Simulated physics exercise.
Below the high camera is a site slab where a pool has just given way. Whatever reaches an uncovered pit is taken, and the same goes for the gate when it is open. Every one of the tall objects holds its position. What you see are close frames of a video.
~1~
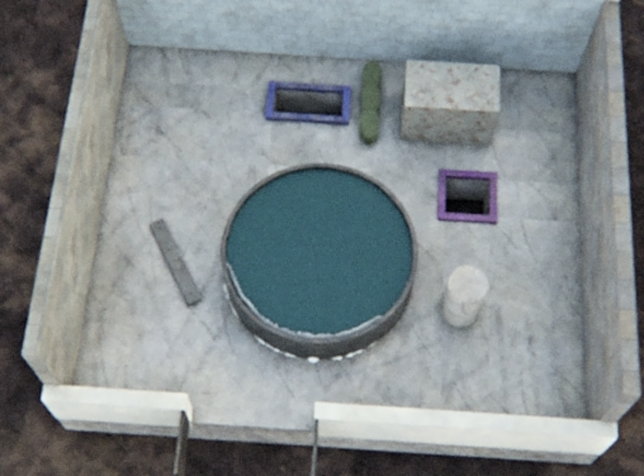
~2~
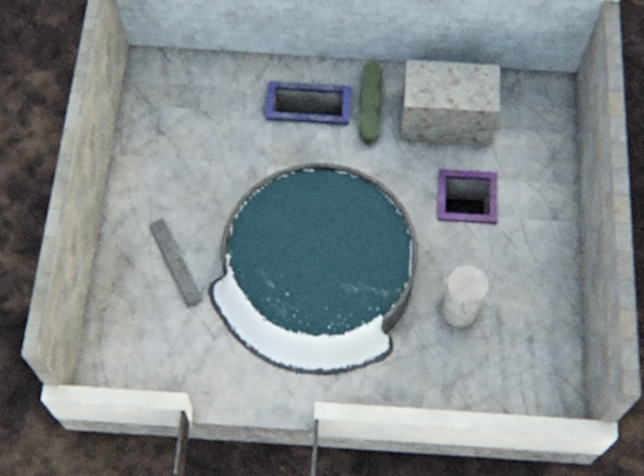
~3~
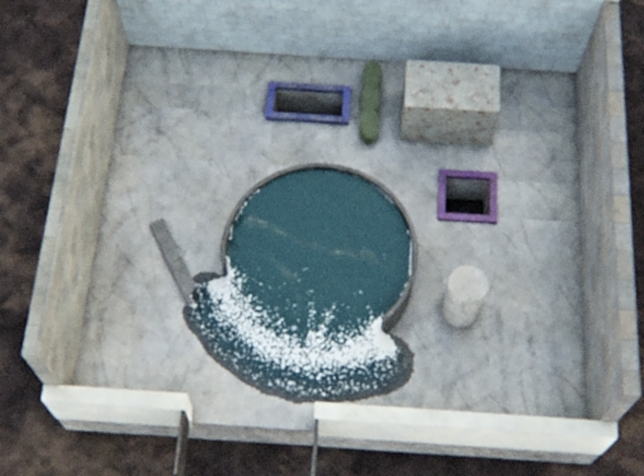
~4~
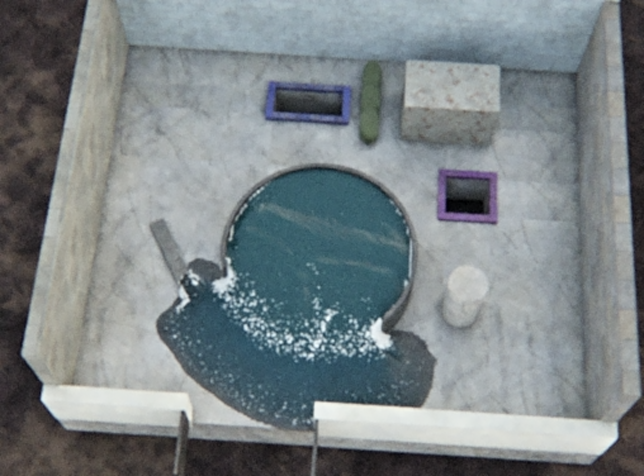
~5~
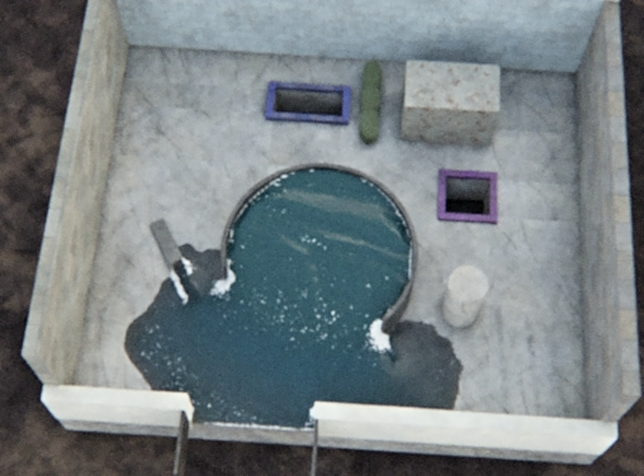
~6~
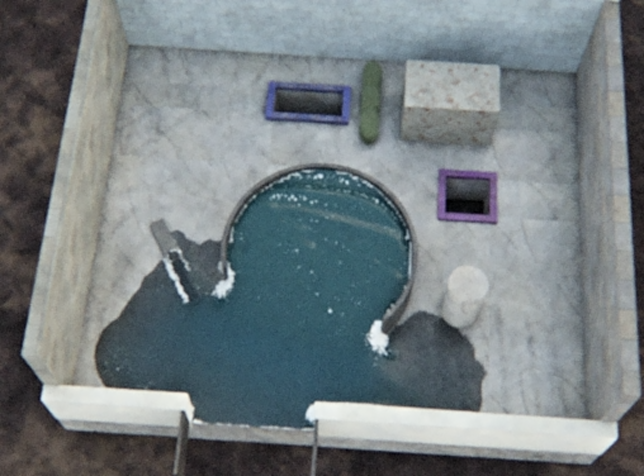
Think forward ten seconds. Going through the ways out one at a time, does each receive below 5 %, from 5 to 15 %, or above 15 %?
One at a time: The gate receives above 15 %, the purple pit receives below 5 %, the blue pit receives below 5 %.
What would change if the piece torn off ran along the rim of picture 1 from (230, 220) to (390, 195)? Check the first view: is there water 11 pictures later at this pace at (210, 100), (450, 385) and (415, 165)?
Spot by spot: Soaked through, then unaffected, then soaked through.
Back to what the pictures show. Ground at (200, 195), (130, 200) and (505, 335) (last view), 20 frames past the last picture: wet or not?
Soaked, soaked, soaked.
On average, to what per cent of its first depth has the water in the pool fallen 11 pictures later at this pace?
Roughly 38 per cent.
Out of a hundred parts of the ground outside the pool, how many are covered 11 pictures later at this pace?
About 35 per cent.
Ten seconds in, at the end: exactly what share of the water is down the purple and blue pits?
Around 0 percent for the first, around 0 percent for the second.
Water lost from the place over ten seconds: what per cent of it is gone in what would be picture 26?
About 65 %.
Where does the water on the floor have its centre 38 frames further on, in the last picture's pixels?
It is around (333, 252).
A moment on, water covers 30 % of the floor; the gate 9 %, the purple pit 0 %, the blue pit 0 %.
Next, water covers 35 % of the floor; the gate 20 %, the purple pit 0 %, the blue pit 0 %.
Then, water covers 55 % of the floor; the gate 33 %, the purple pit 0 %, the blue pit 0 %.
Later, water covers 90 % of the floor; the gate 43 %, the purple pit 0 %, the blue pit 0 %.
In the end, water covers 95 % of the floor; the gate 49 %, the purple pit 1 %, the blue pit 0 %.
